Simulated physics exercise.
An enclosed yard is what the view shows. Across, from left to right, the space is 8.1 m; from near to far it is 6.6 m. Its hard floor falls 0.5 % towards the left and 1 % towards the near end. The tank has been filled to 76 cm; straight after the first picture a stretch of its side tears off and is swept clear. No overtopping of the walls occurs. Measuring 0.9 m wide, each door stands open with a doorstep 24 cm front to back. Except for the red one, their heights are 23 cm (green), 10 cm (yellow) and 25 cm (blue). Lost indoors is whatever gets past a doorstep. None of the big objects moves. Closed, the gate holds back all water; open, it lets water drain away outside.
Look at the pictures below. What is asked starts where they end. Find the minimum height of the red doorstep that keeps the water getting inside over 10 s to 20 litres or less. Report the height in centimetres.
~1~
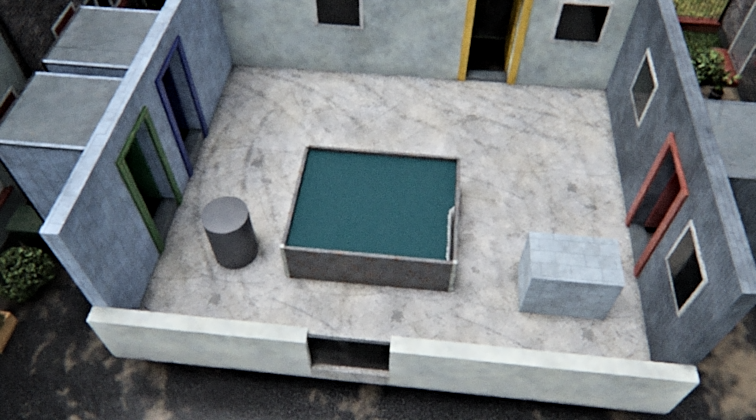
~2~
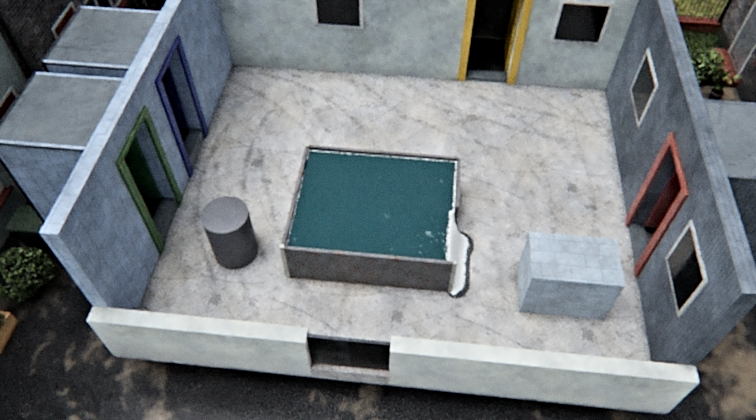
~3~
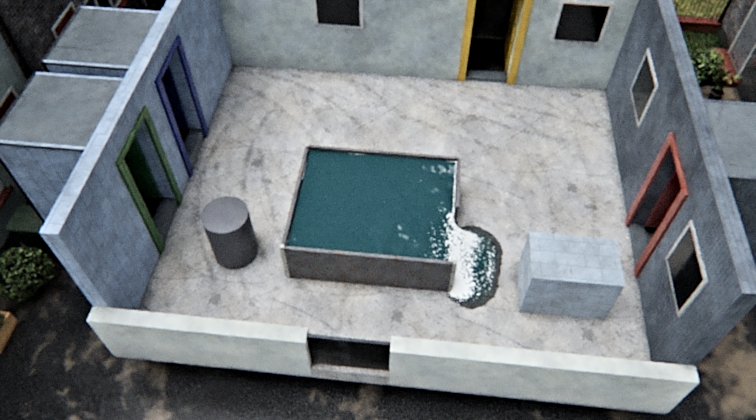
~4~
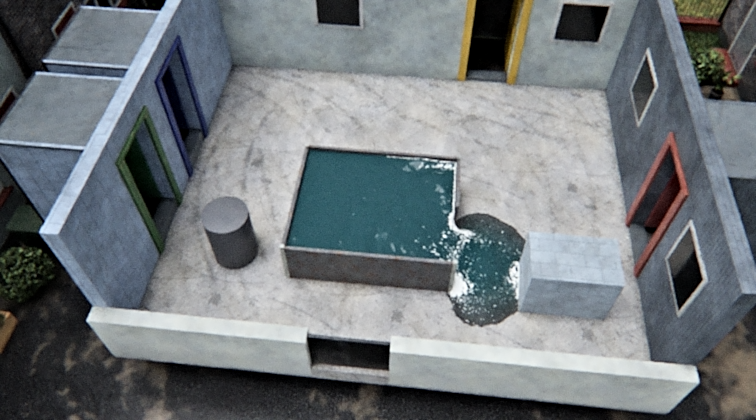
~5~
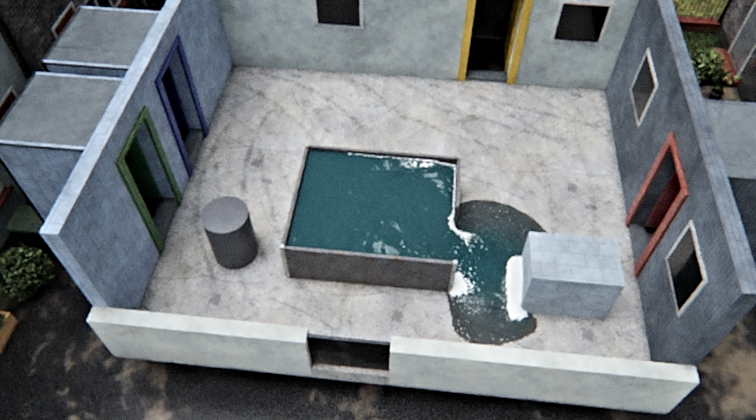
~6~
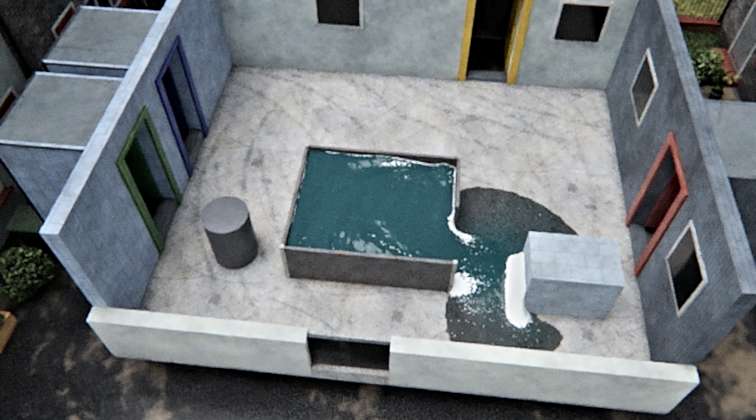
Roughly 23 cm.
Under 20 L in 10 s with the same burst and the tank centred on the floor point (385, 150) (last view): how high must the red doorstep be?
Roughly 30 cm is needed.
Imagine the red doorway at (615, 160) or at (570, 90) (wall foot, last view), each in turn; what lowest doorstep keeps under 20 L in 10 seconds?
Minimums: About 12.0 cm and 21 cm.
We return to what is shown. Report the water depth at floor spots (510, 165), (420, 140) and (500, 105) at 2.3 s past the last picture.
Roughly 2, then 0, then 0 cm.
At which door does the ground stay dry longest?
Coming last is the blue one.
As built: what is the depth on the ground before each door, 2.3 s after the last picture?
In cm - green: 0, red: 23, yellow: 0, blue: 0.
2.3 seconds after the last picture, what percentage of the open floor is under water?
About 40 per cent.
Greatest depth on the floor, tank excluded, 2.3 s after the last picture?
I'd put it near 39 cm.
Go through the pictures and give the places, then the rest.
The first frame shows still water, 76 cm deep, in the tank at (376, 203); the red door at (652, 212) is dry.
In the second frame, water pours out at (451, 254) and has run 0.3 m, to (469, 245); about 10 cm deep outside, 76 cm at the back.
In the third frame, water pours out at (451, 254) and has run 0.8 m, to (497, 262); about 12 cm deep outside, 76 cm at the back.
In the fourth frame, water pours out at (451, 255) and has run 1.4 m, to a hidden place; about 10 cm deep outside, 76 cm at the back.
In the fifth frame, water pours out at (451, 255) and has run 2.0 m, to a hidden place; about 6 cm deep outside, 76 cm at the back.
In the sixth frame, the gap is at (451, 255), the front 2.7 m out at a hidden place; the back of the tank holds 76 cm; the red door at (652, 212), 3.2 m from the gap, is still 0.7 m from the nearest water.
Then, 0.7 s after the last picture water covers 20 % of the floor, deepest (57 cm) near (508, 281); 17 cm at the red door, 29 litres in over its 11 cm doorstep.
Then, 2.3 s after the last picture water covers 40 % of the floor, deepest (39 cm) near (508, 281); 23 cm at the red door, 146 litres in over its 11 cm doorstep.
Then, 9.3 s after the last picture water covers 100 % of the floor, deepest (16 cm) near (510, 373); 10 cm at the red door, 224 litres in over its 11 cm doorstep.
At the red door as built, the water peaked near 25 cm, 1.7 s after the last picture.
With a doorstep of 19 cm, 58 litres would have come in within the 10 s; with 25.5 cm, 6 litres. So under 20 litres takes about 23 cm.
